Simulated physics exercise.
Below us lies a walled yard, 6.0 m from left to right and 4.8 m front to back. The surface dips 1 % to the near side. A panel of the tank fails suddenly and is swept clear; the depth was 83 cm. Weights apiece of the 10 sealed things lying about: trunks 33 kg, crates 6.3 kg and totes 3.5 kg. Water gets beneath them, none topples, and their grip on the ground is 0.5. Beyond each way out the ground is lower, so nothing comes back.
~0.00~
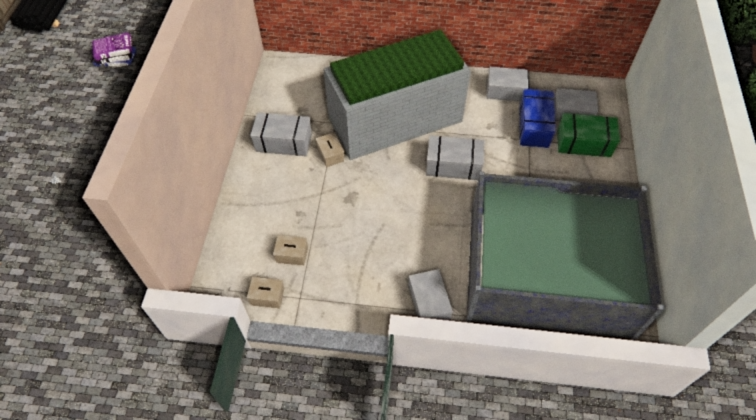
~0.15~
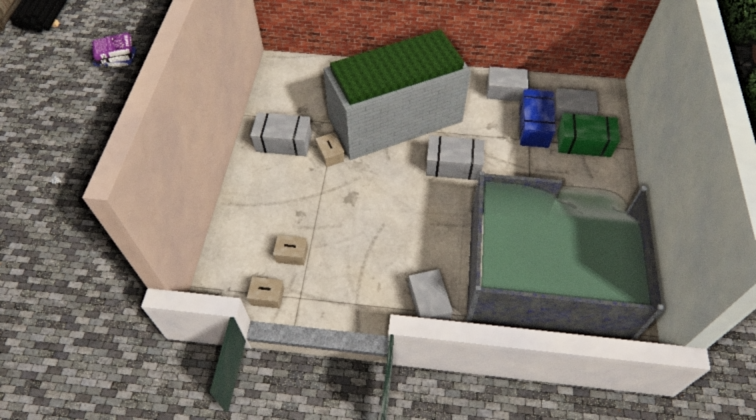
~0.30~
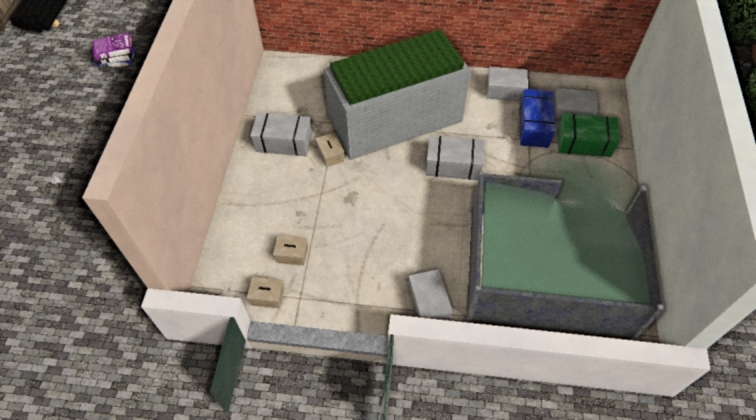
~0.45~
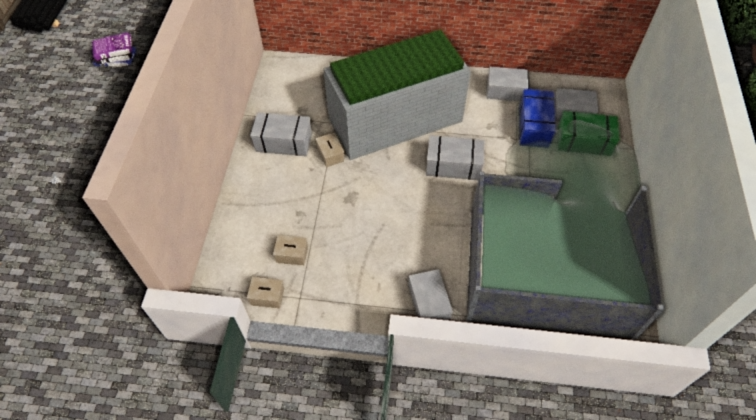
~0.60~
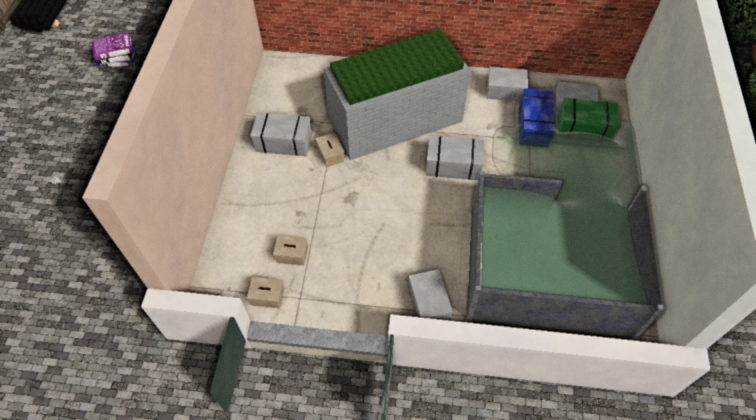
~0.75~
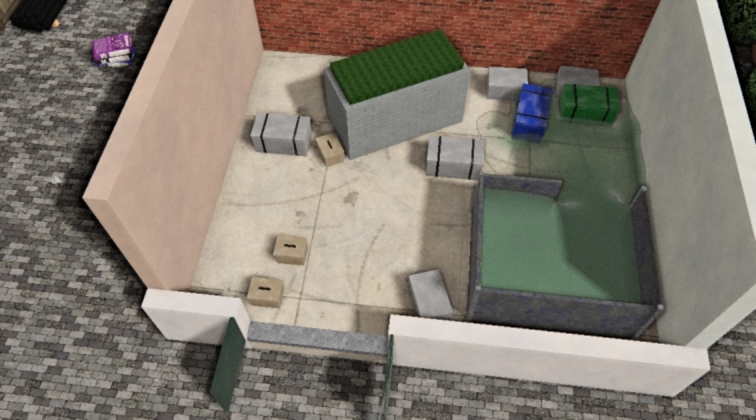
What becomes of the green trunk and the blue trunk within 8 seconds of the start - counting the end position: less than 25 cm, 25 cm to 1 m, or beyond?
Green trunk travels far; blue trunk travels far.
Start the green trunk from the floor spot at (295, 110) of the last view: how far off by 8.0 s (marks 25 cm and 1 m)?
It ends far away.
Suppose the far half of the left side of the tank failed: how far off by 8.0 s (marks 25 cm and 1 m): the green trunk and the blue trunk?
In that case the green trunk stays put, the blue trunk stays put.
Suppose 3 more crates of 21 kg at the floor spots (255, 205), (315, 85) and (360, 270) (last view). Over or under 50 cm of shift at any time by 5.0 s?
In turn: Short of it, more, less.
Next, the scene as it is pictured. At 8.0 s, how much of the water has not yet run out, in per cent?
About 94 per cent.
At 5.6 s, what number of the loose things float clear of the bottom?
At that moment 6.
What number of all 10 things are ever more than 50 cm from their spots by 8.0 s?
9 of them.
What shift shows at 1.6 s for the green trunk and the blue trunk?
About 80 and 100 cm.
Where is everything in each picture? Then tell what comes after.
The first picture shows the green trunk at (591, 127) rests on the ground; the blue trunk at (539, 110), on the bottom; 3.2 m2 under water; 0 of 10 have shifted.
The second picture shows the green trunk at (591, 127), on the bottom; the blue trunk at (539, 110), on the bottom; 3.8 m2 under water; 0 of 10 have shifted.
The third picture shows the green trunk at (591, 127) rests on the ground; the blue trunk at (539, 110), on the bottom; 4.8 m2 under water; 0 of 10 have shifted.
The fourth picture shows the green trunk at (591, 125), on the bottom, 4 cm from its start; the blue trunk at (539, 110), on the bottom; water covers 5.7 m2; 0 of 10 have shifted.
The fifth picture shows the green trunk at (591, 112) rests on the ground, 28 cm from its start; the blue trunk at (539, 109), on the bottom; water covers 6.6 m2; 2 of 10 have shifted.
The sixth picture shows the green trunk at (592, 96) rests on the ground, 59 cm from its start; the blue trunk at (534, 104) rests on the ground, 12 cm from its start; 7.6 m2 under water; 3 of 10 have shifted.
After 1.6 s the green trunk is near (593, 76), 0.8 m from its start, afloat; the blue trunk is near (481, 84), 1.0 m from its start, aground; 0 of 10 are out; 3 afloat.
After 3.6 s the green trunk is near (497, 112), 1.4 m from its start, afloat; the blue trunk is near (482, 71), 1.0 m from its start, afloat; 0 of 10 are out; 4 afloat.
After 5.6 s the green trunk is near (399, 182), 3.0 m from its start, aground; the blue trunk is near (481, 151), 1.2 m from its start, afloat; 0 of 10 are out; 6 afloat.
After 8.0 s the green trunk is near (308, 225), 4.4 m from its start, afloat; the blue trunk is near (389, 187), 2.7 m from its start, aground; 1 of 10 are out; 7 afloat.
